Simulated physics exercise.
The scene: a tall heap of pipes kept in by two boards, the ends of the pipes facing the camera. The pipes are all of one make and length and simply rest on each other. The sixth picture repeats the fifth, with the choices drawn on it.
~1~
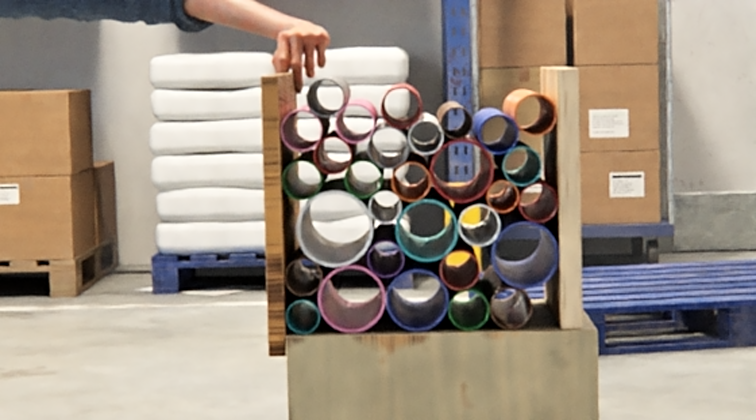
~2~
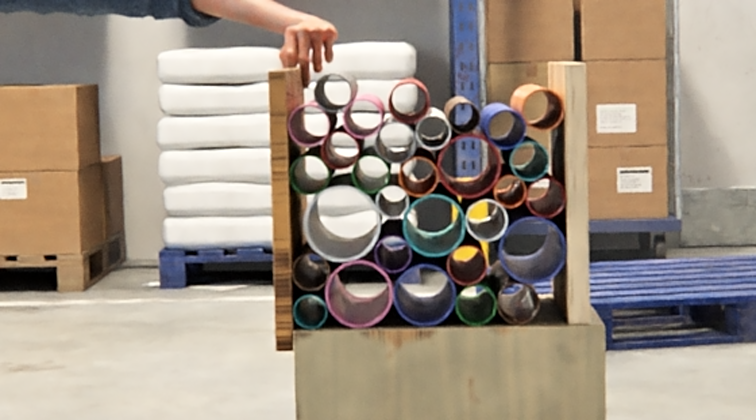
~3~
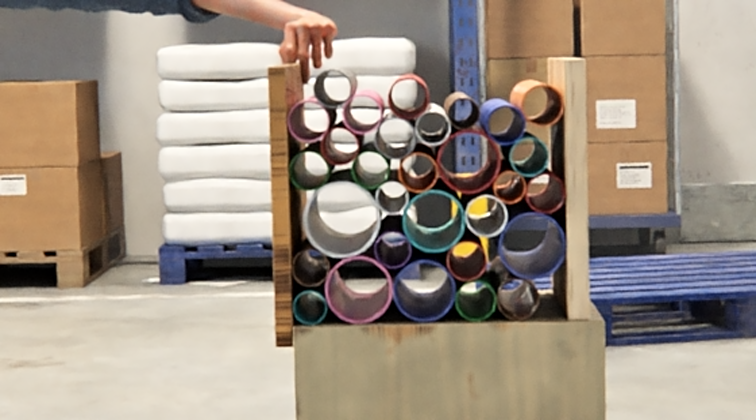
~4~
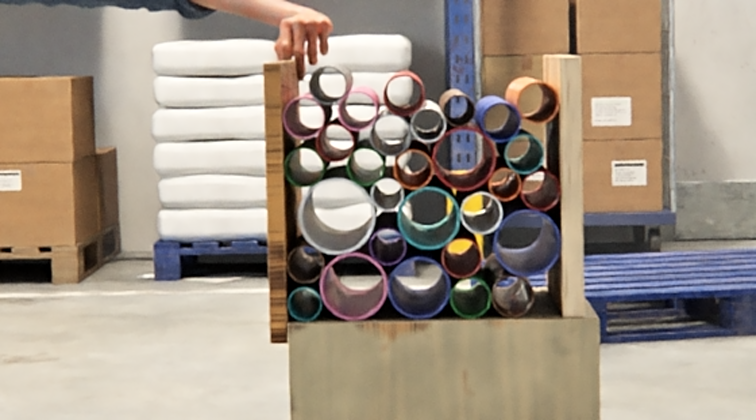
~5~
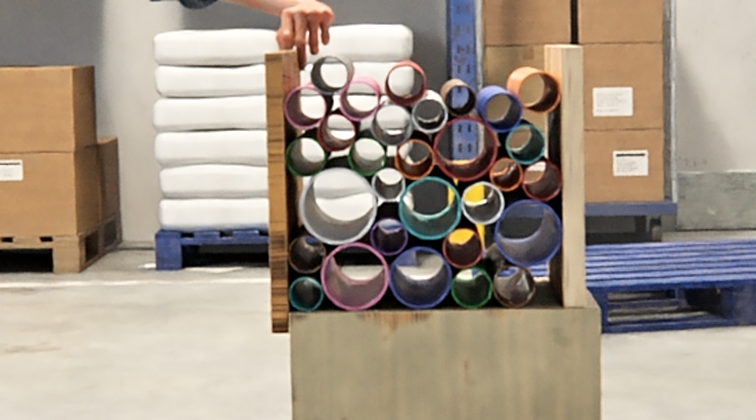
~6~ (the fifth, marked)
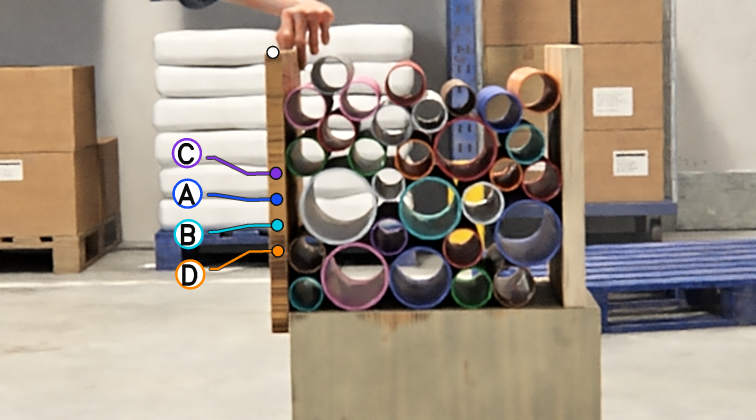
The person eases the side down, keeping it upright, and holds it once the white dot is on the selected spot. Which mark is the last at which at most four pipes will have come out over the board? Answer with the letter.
The lowest mark that will do is C.
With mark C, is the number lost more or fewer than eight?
At C, fewer than eight.
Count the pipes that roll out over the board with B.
With B, five.
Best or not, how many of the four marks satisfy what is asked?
One of them.
On the copy, A at (276, 199); B at (277, 225); C at (276, 174); D at (278, 251); the white dot at (273, 53).
On C. First, top of the board (284, 108).
Then, top of the board (285, 171).
Finally, top of the board (285, 173), two out over the board.
By contrast, A five out over the board; B five out over the board; D five out over the board.
